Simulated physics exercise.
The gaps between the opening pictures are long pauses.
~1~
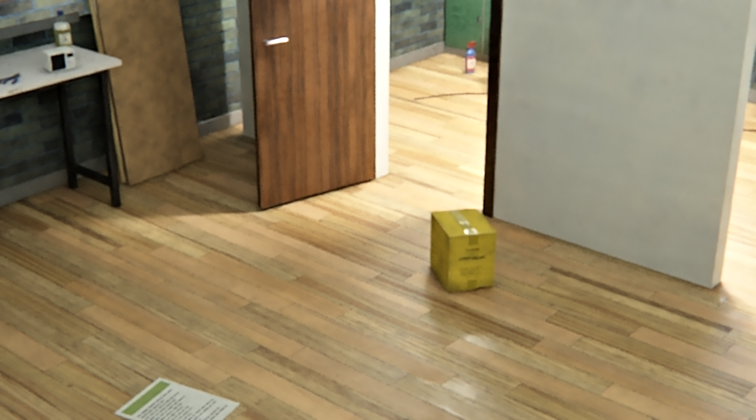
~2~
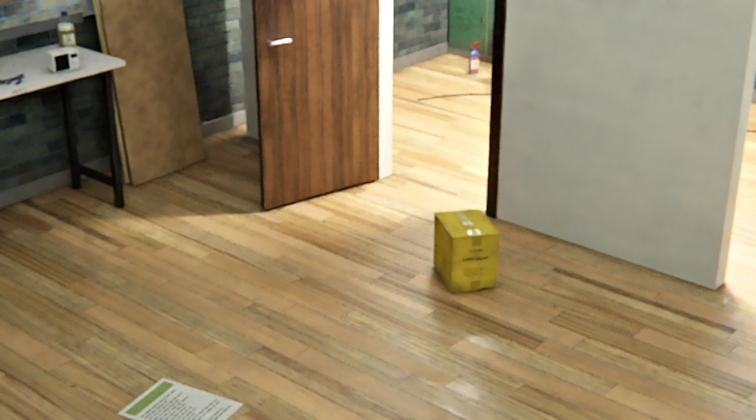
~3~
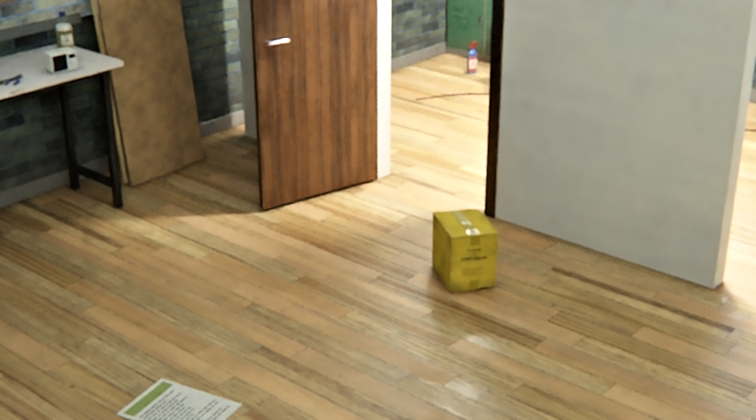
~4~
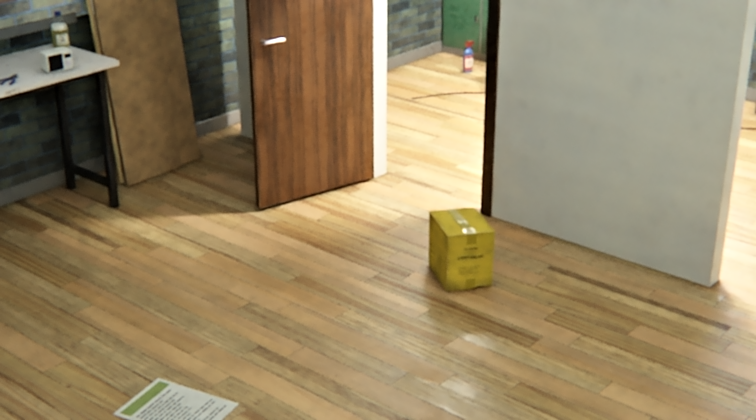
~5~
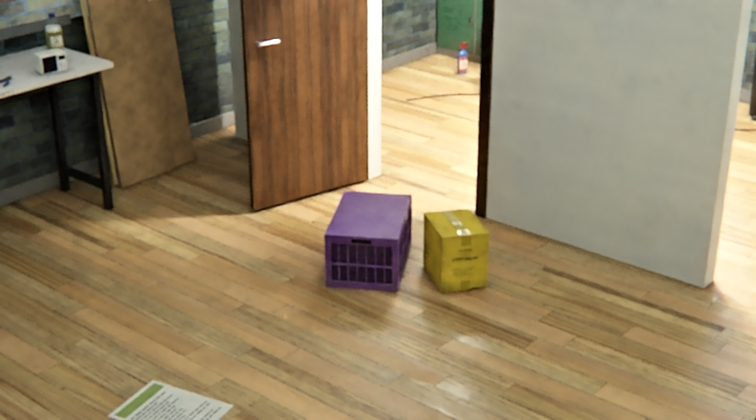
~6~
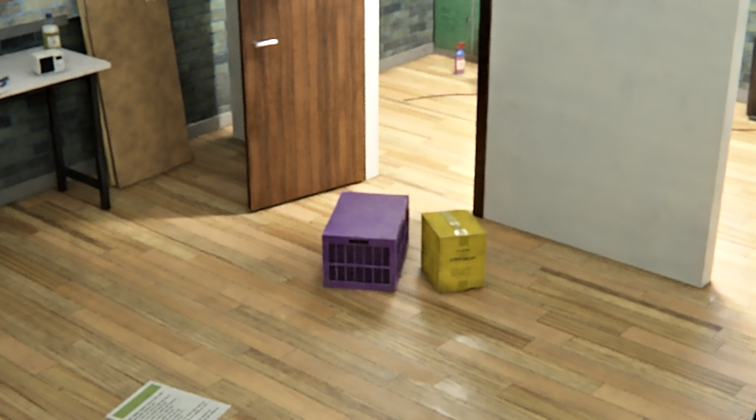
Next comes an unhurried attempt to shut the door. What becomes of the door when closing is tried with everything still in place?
It touches the doorframe.
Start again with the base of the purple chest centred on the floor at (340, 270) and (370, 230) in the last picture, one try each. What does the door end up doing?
Door, in order of tries: Fully closed, obstructed.
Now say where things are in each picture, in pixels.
Door wide open and still; yellow box (462, 249), in the first frame.
Door wide open and still; yellow box (466, 250), in the second frame.
Door wide open and still; yellow box (464, 249), in the third frame.
Door wide open and still; yellow box (461, 248), in the fourth frame.
Door wide open and still; yellow box (455, 250), in the fifth frame.
Door wide open and still; purple chest (368, 240); yellow box (453, 250), in the sixth frame.
Then, 0.60 s after the last picture, door 87° open.
Then, 1.00 s after the last picture, door 61° open.
Then, 1.30 s after the last picture, door 38° open.
Then, 1.60 s after the last picture, door 13° open.
At rest, door 0° open; both in place. Seen from the same camera at the end, purple chest near (368, 240).
